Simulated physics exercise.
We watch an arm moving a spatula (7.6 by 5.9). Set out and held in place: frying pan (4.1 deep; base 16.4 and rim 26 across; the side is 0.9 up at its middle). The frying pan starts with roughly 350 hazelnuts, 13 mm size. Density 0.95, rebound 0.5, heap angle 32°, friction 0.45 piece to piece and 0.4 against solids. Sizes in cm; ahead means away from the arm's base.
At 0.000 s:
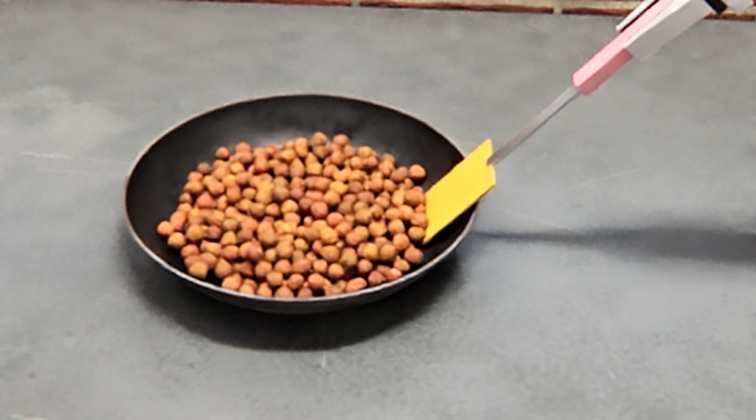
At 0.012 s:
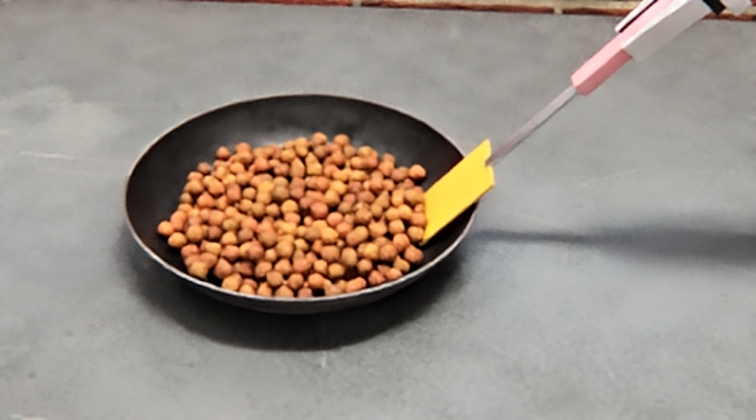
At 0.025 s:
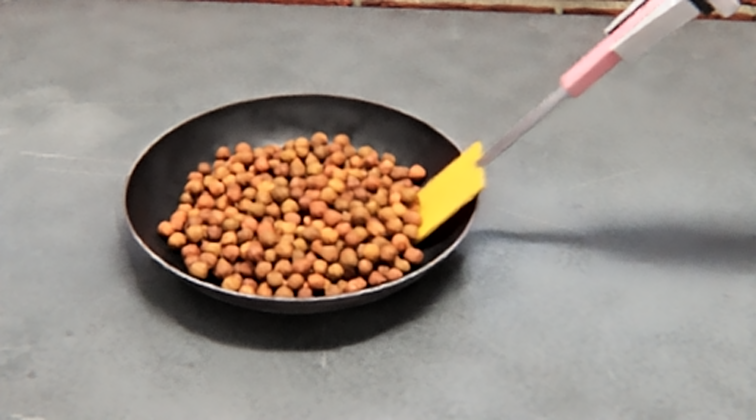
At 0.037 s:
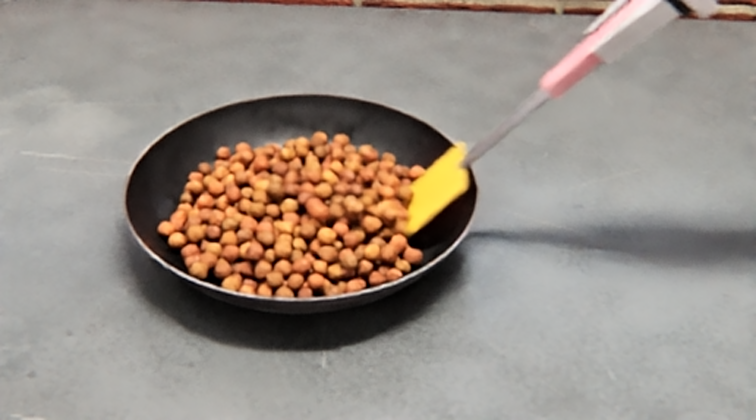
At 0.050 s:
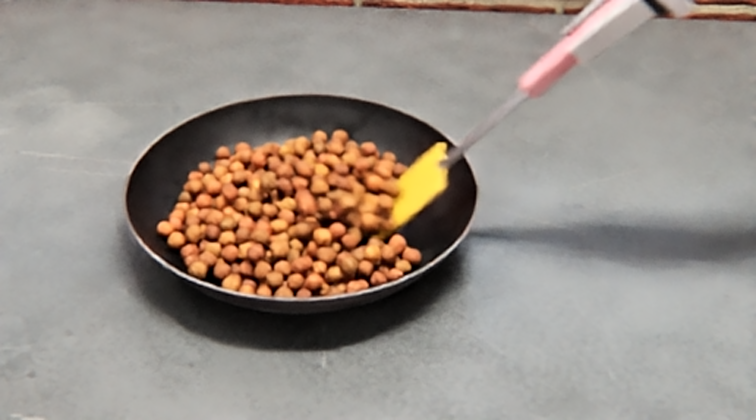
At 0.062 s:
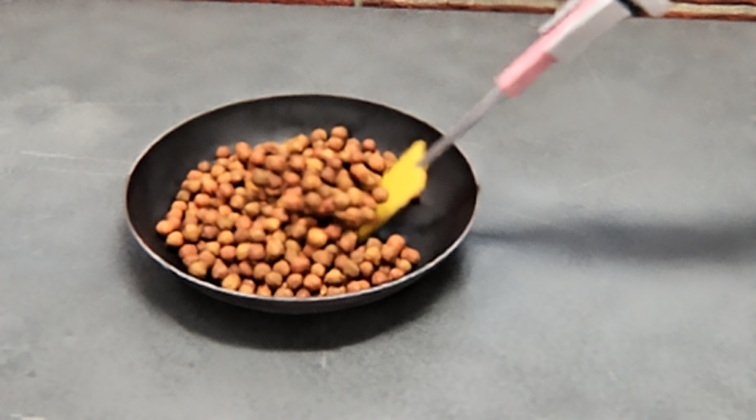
A yellow spatula on a pink and white arm reaches in from the upper right over a grey surface, seen from above at an angle. A black frying pan holding a heap of round brown nuts sits left of centre, with a strip of brick along the top edge. The spatula rests nearly still, then sweeps left through the heap, pushing nuts together, while pan and camera stay still.
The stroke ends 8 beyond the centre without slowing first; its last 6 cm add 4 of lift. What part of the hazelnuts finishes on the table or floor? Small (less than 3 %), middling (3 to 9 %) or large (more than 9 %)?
Share on the table or floor: Large (more than 9 %).
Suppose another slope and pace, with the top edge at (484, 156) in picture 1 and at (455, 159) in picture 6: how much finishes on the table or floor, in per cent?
About 5 per cent.
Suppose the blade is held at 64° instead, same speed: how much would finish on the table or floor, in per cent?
It would be near 20 per cent.
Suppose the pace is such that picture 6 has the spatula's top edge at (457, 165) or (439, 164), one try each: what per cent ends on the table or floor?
Some 10 and 15 per cent.
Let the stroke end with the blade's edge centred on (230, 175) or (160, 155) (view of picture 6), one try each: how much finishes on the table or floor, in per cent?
About 15 and 25 per cent.
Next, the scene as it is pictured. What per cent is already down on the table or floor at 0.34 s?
Some 15 per cent.
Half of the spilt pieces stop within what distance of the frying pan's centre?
Some 50 cm.
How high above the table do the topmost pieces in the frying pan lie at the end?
Some 4.0 cm.
By 0.09 s, sloping 50°, highest piece 7 above the table; 352 in the frying pan.
By 0.12 s, sloping 50°, highest piece 8 above the table; 352 in the frying pan.
By 0.34 s, sloping 50°, highest piece 8 above the table; 286 in the frying pan, 53 on the table or floor, 13 on the blade or in flight.
By 1.39 s, sloping 50°, highest piece 4 above the table; 286 in the frying pan, 66 on the table or floor.
Final count, 286 in the frying pan, 66 on the table or floor. That is 19 % on the table or floor.
